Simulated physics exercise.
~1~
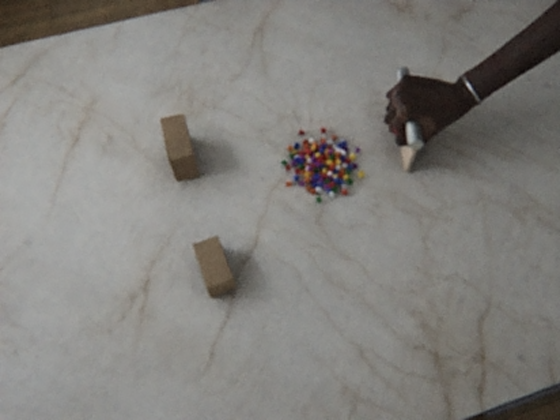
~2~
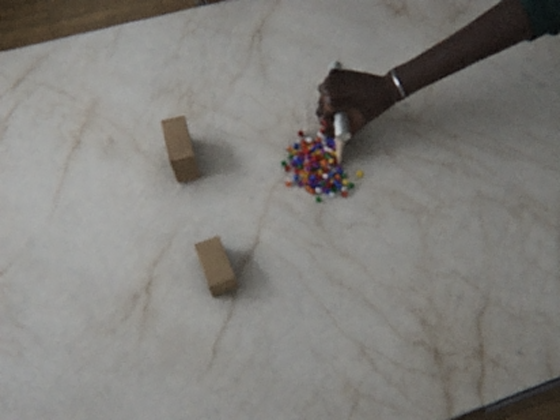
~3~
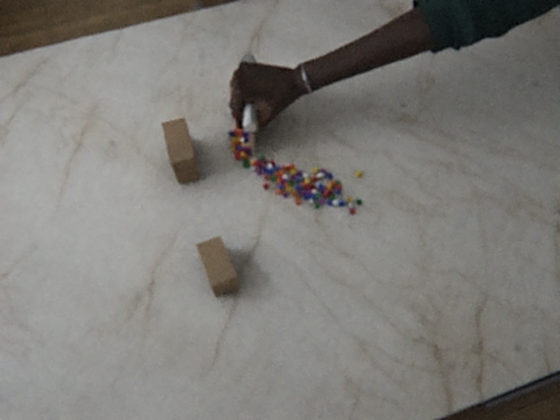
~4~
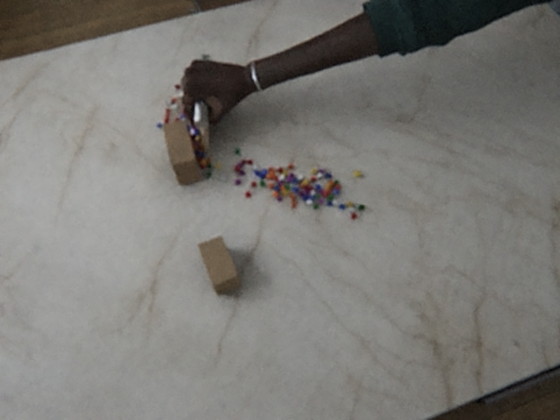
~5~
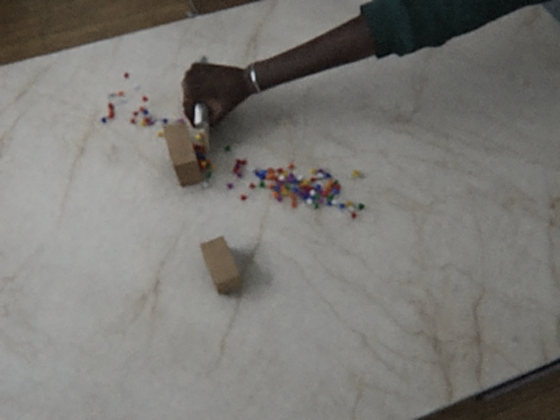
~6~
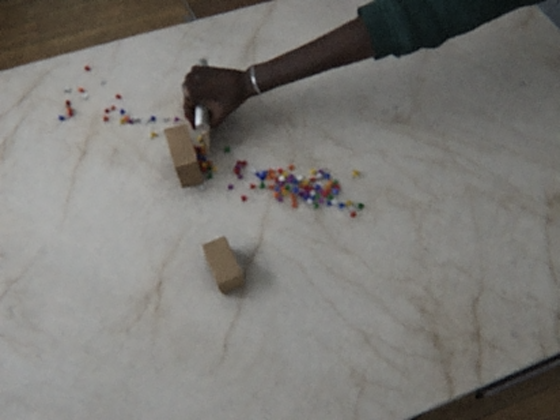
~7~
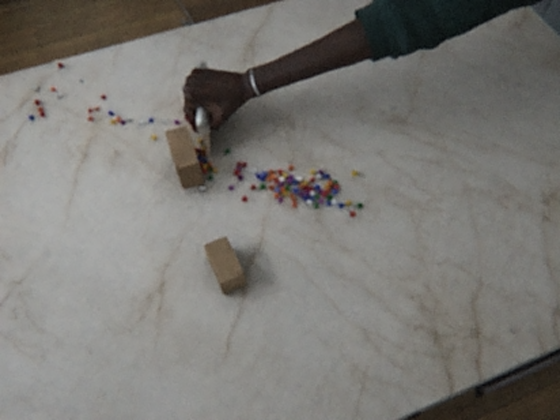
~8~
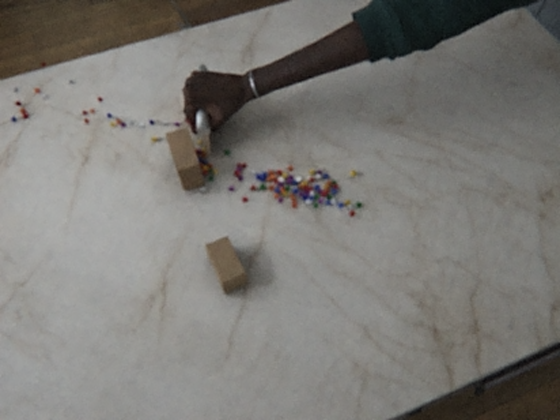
To begin with, a dark-skinned hand wearing a bracelet holds a pale scraper to the right of a heap of colourful beads on a veined, marble-like surface, with two brown blocks standing to the left. The hand sweeps the scraper leftwards through the upper part of the heap, dragging beads into a trail. It reaches the far block and stops against it, while some beads spill round its far side. These scatter and roll away towards the left edge. In the end, most beads remain before the blocks, none passes through the gap, and the hand stays still.
